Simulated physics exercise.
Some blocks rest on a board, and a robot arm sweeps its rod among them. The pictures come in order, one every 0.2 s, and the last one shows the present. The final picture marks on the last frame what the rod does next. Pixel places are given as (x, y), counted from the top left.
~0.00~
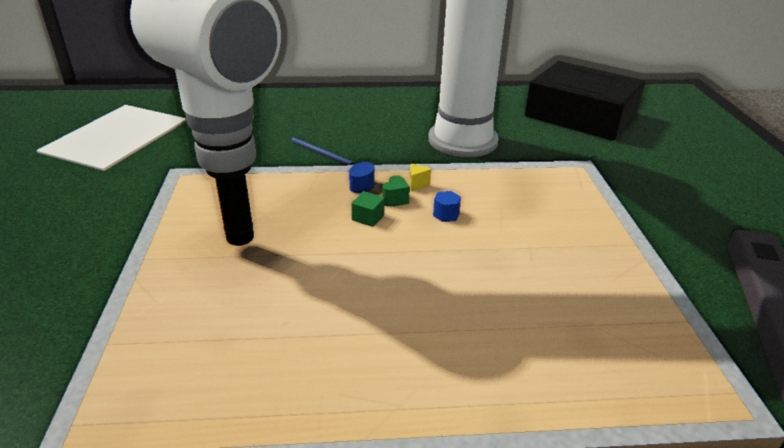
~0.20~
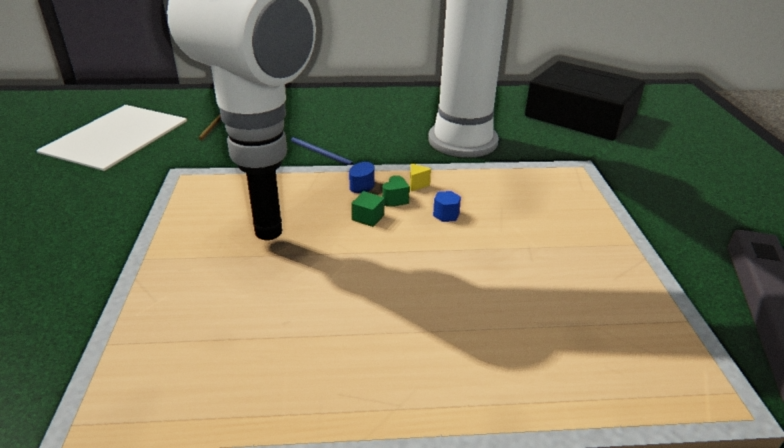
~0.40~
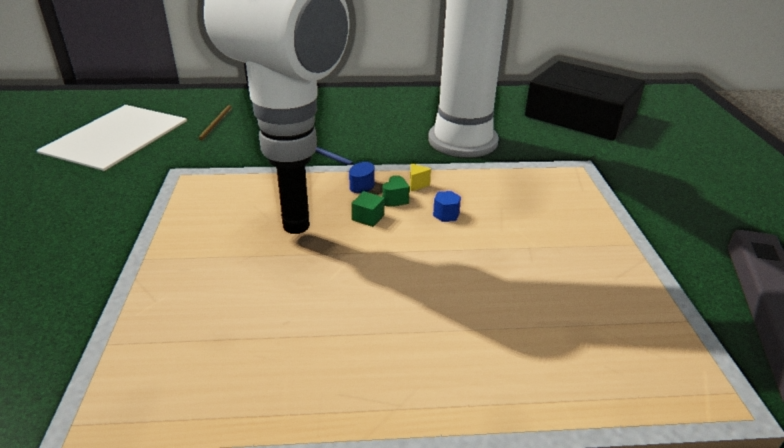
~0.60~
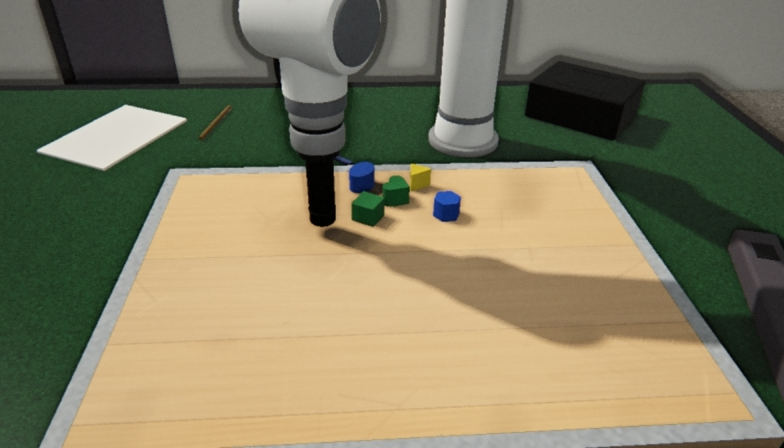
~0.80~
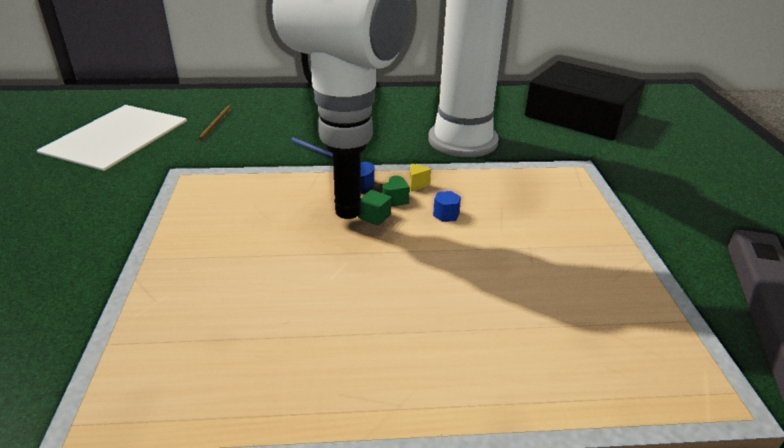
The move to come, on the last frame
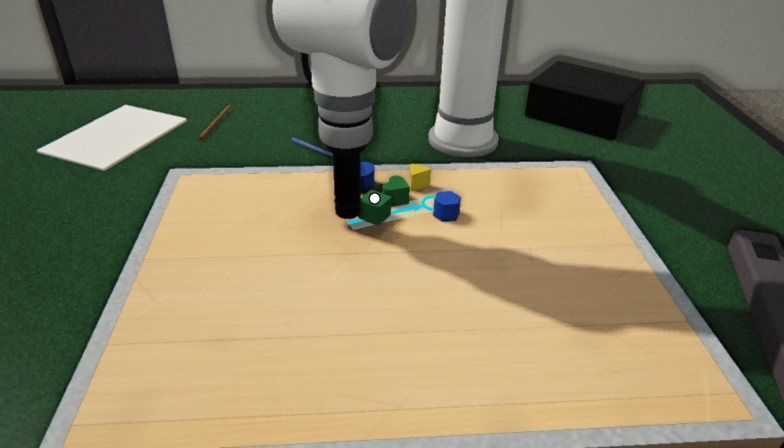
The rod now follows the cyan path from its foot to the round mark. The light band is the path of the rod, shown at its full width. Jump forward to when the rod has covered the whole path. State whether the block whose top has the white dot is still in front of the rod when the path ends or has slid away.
The rod still has it in front.
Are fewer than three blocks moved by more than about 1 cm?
I believe not.
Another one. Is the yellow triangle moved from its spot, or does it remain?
By the last moment, the yellow triangle will have left its place.
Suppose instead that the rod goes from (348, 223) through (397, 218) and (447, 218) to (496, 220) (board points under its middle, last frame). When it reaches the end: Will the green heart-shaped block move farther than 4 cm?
My answer is no.
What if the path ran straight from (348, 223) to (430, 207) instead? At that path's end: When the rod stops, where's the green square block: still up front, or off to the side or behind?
It will keep going ahead of the rod.
The line goes in a line from (348, 223) to (435, 203); the dot is on the green square block.
The first path, step by step. One third of the way, rod (379, 205); green square block (405, 193), turned 15° clockwise; green heart-shaped block (410, 177), turned 35° anticlockwise; yellow triangle (421, 167).
Two thirds of the way, rod (408, 199); green square block (433, 191), turned 55° clockwise; green heart-shaped block (413, 176), turned 50° anticlockwise; yellow triangle (423, 166); blue hexagonal block (459, 199).
At the end, rod (436, 193); green square block (462, 190), turned 90° clockwise; green heart-shaped block (415, 175), turned 75° anticlockwise; yellow triangle (423, 164); blue hexagonal block (480, 202), turned 15° clockwise.
